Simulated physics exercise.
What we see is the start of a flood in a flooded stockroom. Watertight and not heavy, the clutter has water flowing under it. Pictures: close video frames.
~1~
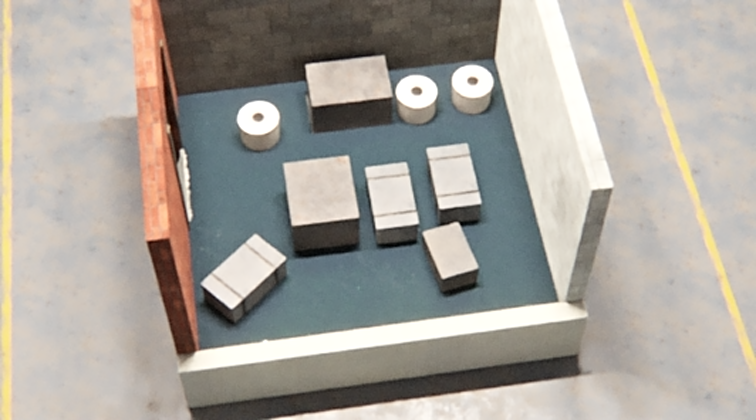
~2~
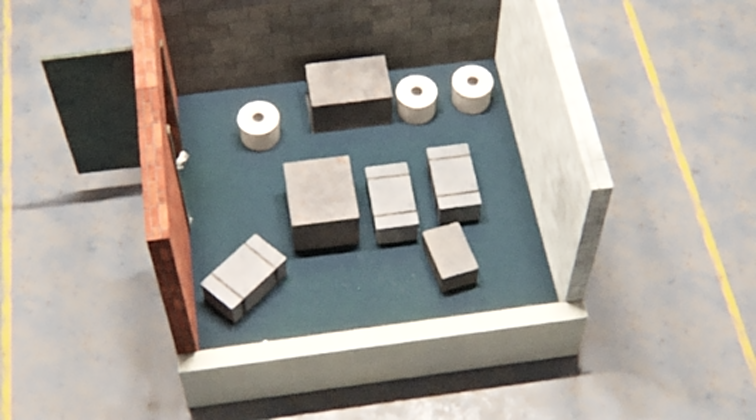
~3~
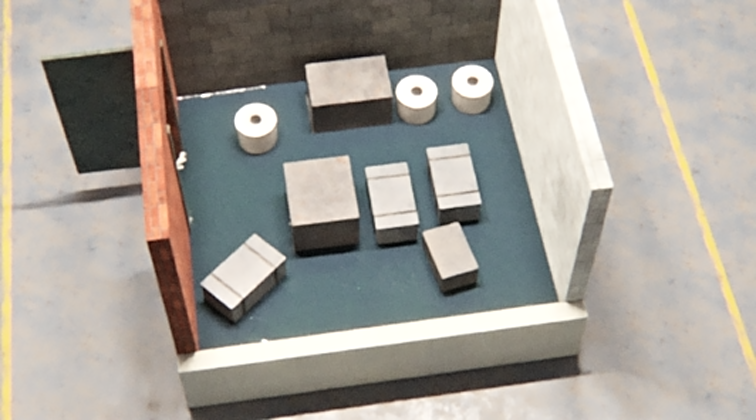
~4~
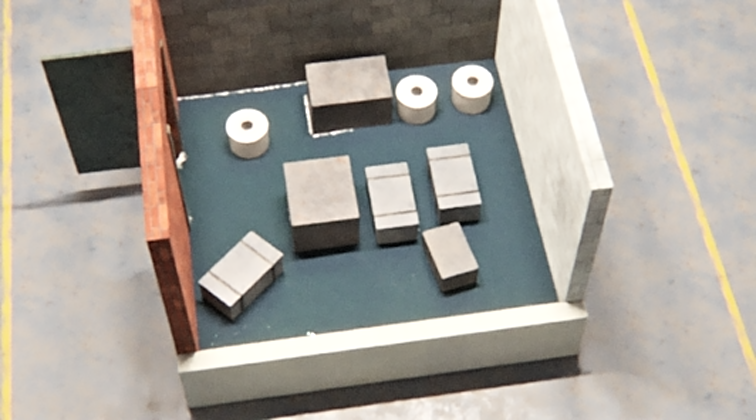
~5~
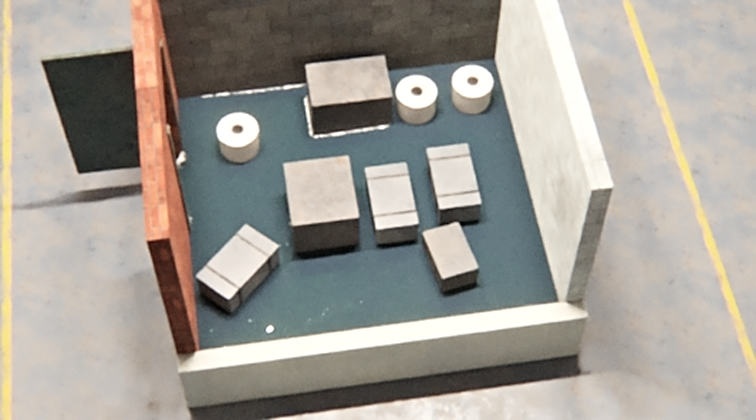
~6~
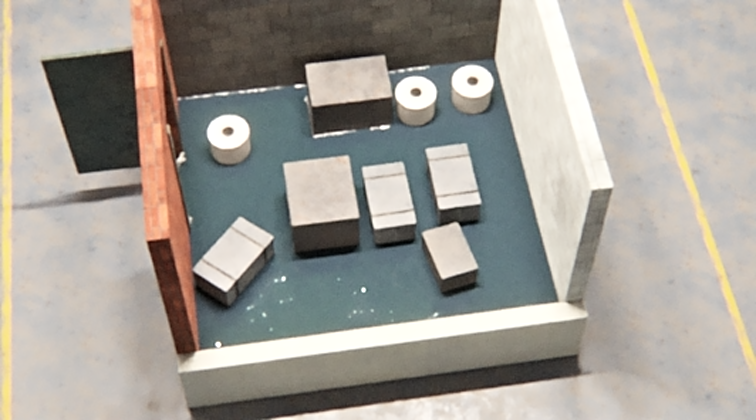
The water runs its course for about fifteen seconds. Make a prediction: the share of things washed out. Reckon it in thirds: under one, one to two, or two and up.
Under one third.
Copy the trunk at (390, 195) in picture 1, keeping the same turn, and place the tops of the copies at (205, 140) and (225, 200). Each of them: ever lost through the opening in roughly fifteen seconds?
The first copy is swept away and the second is swept away.
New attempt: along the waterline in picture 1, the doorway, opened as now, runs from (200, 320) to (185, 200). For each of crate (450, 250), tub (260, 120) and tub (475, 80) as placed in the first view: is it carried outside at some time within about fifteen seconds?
In the order given: Flushed out, flushed out, retained.
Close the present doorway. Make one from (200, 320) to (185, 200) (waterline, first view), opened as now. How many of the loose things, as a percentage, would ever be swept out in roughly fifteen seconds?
Estimate: Near 60 per cent.
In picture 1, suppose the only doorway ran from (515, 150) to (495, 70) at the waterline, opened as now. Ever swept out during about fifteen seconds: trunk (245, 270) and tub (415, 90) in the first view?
Remains, then exits.
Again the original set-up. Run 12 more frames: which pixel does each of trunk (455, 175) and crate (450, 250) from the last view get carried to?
Roughly (421, 179) and (409, 261).
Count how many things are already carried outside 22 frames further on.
The number works out to 1.
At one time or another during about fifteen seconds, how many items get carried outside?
That comes out at 1.
A moment on, 0 of 7 are out; 7 afloat.
Next, 1 of 7 are out; 6 afloat.
Later, 1 of 7 are out; 6 afloat.
In the end, 1 of 7 are out; 6 afloat.
